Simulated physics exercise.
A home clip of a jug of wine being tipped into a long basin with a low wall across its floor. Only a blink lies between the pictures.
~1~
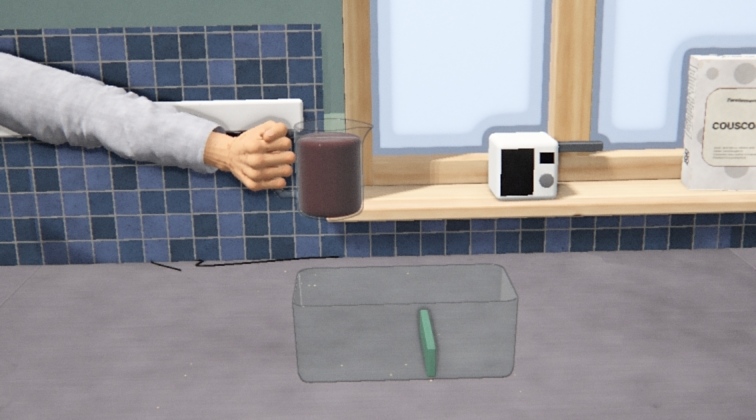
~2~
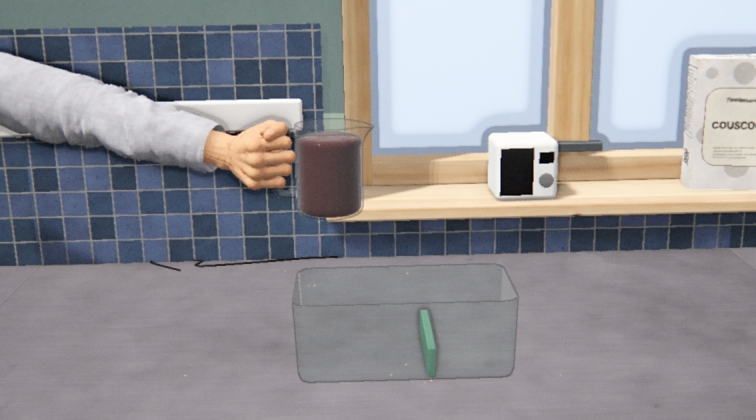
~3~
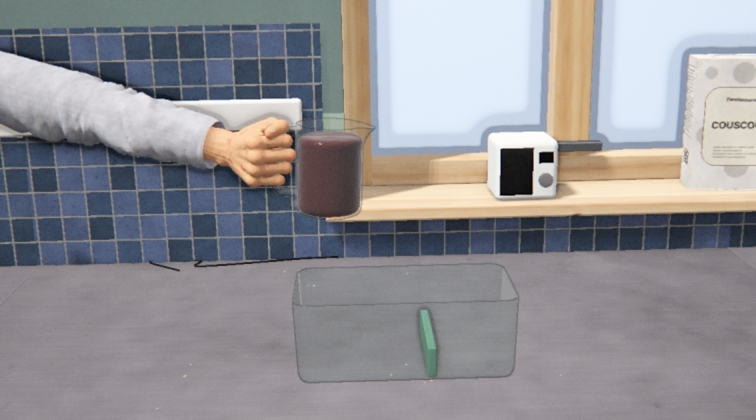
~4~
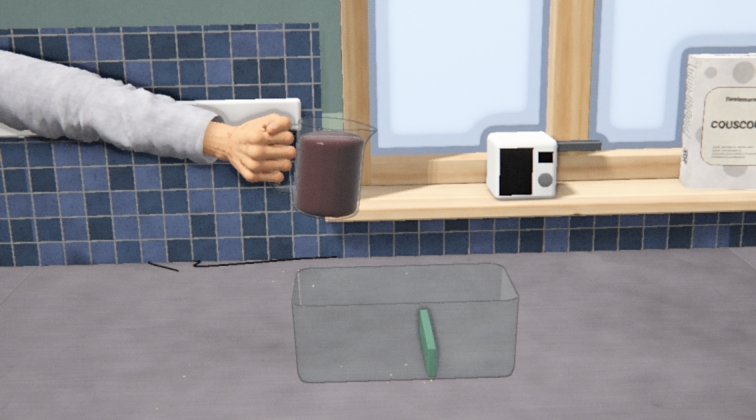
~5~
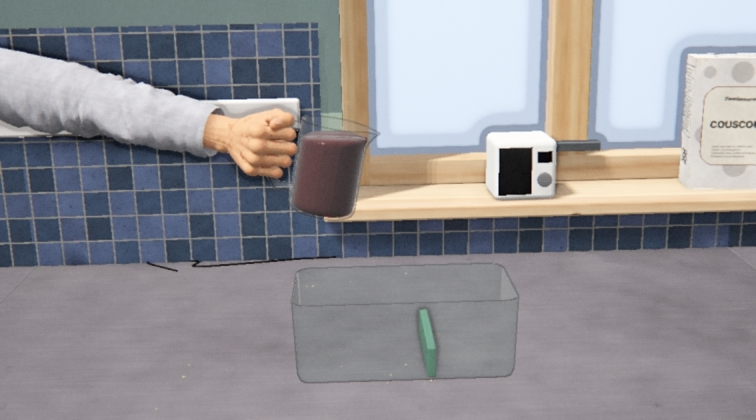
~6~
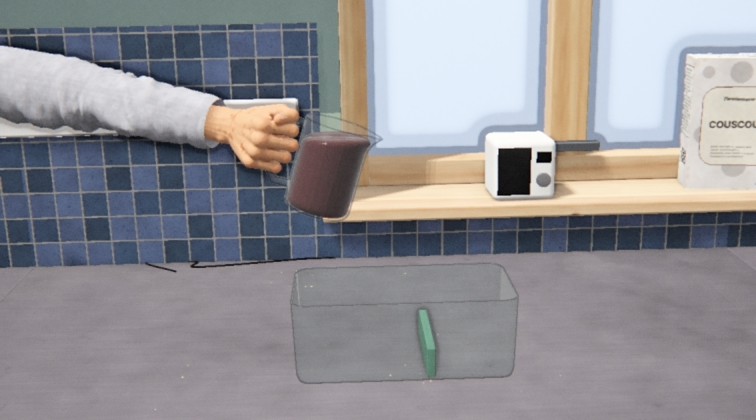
In a kitchen with blue tiles, a hand in a grey sleeve held a jug of dark red wine above a long clear basin, then slowly tilted it a little to the right.
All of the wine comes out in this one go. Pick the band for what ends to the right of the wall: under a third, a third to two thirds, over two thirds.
It comes to from a third to two thirds.
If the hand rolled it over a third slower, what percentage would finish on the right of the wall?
Roughly 65 in a hundred.
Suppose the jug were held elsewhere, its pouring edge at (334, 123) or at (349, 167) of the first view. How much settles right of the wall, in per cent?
Roughly 5 per cent, and 5 per cent.
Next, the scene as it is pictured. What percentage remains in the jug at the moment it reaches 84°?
Roughly 75 in a hundred.
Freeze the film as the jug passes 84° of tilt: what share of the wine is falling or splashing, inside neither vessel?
Close to 20 per cent.
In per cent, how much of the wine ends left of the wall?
Roughly 45 in a hundred.
A moment on, the jug is tipped on its side and 74 per cent is still to pour, 0 is left of the wall and 5 right of it.
Next, the jug is tipped right over and 17 per cent is still to pour, 14 is left of the wall and 44 right of it.
Then the jug is tipped right over and 0 per cent is still to pour, 42 is left of the wall and 55 right of it.
Later the jug is tipped right over and 0 per cent is still to pour, 43 is left of the wall and 55 right of it.
In the end 43 per cent lies left of the wall, 55 right of it and 2 outside.
